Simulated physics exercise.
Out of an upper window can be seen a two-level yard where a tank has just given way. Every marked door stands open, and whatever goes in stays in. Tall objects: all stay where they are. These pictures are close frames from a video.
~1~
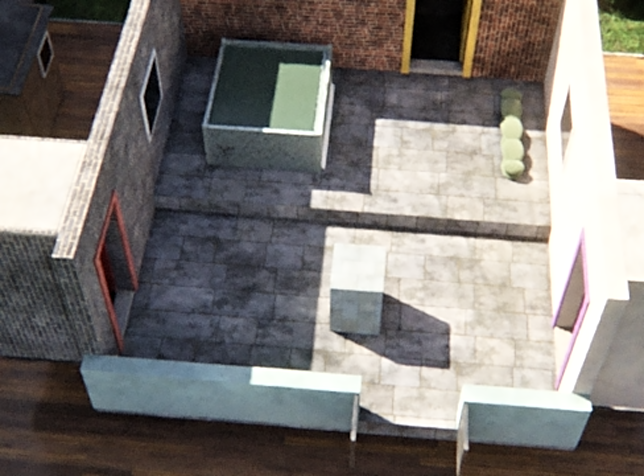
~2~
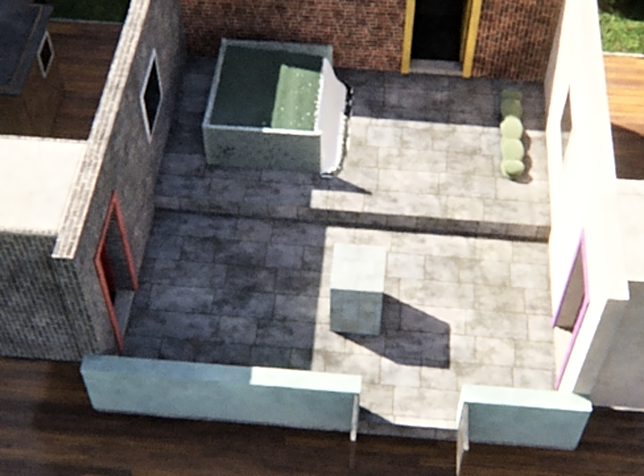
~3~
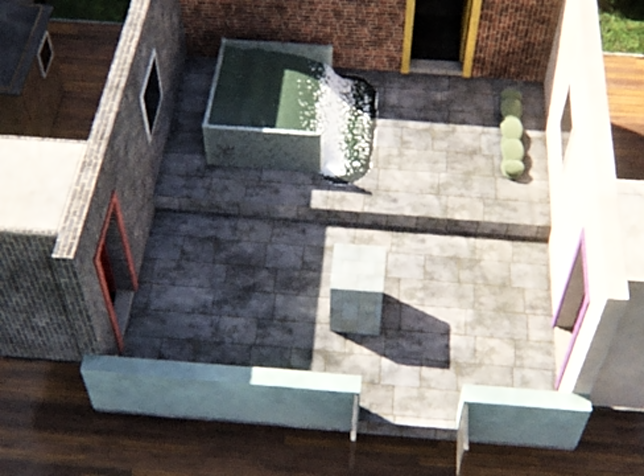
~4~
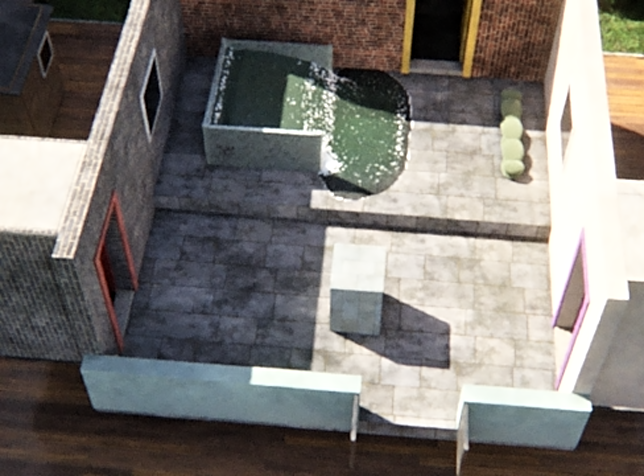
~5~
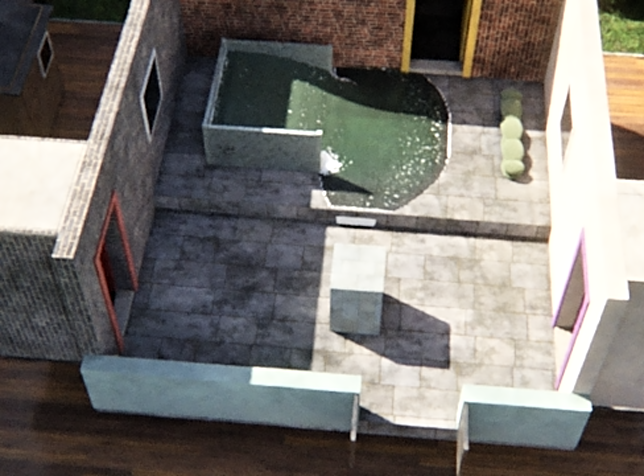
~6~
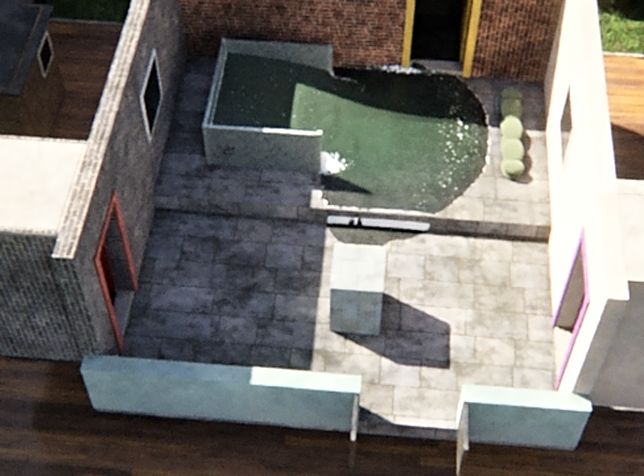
Green water burst from the right side of a raised tank in a paved yard, then spread right in a widening, foamy-edged pool across the upper level, reaching the step and the round bushes.
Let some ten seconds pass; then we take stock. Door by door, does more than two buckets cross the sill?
The red door overshoots the limit; the purple door overshoots the limit; the yellow door overshoots the limit.
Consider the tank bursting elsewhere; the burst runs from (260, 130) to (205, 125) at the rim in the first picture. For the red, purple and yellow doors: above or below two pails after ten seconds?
Result - red door tops the mark, purple door tops the mark, yellow door does not reach it.
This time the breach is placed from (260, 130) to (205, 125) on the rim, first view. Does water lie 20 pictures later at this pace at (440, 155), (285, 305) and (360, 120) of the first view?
Going through them, the first would be still bare, the next submerged and the last still bare.
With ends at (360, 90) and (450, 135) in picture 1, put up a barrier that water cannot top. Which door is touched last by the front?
I'd say the red-painted one is last.
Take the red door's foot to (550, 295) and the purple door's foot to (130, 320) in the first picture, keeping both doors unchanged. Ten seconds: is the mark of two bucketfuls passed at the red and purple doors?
I'd say the red door beats the mark and the purple door remains short of it.
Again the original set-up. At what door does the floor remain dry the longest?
Last in line is the door marked red.
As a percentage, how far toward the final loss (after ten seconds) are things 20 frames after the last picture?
Close to 5 out of every hundred.
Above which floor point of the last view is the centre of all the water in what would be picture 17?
My guess is about (431, 145).
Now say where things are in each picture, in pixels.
The first frame shows the tank at (270, 89) is whole and still.
In the second frame, the front is at (335, 82), out from the gap at (323, 113).
In the third frame, water pours out at (323, 116) and has run to (354, 78).
In the fourth frame, water pours out at (323, 117) and has run to (379, 73).
In the fifth frame, water pours out at (323, 118) and has run to (436, 94).
In the sixth frame, the front is at (484, 149), out from the gap at (323, 118).
A moment on, water covers 40 % of the floor; the red door not reached, the purple door not reached, the yellow door under two buckets in.
Next, water covers 45 % of the floor; the red door not reached, the purple door wet at the sill, nothing in, the yellow door under two buckets in.
Then, water covers 50 % of the floor; the red door not reached, the purple door under two buckets in, the yellow door over two buckets in.
Later, water covers 75 % of the floor; the red door under two buckets in, the purple door over two buckets in, the yellow door over two buckets in.
In the end, water covers 95 % of the floor; the red door over two buckets in, the purple door far over two buckets in, the yellow door far over two buckets in.
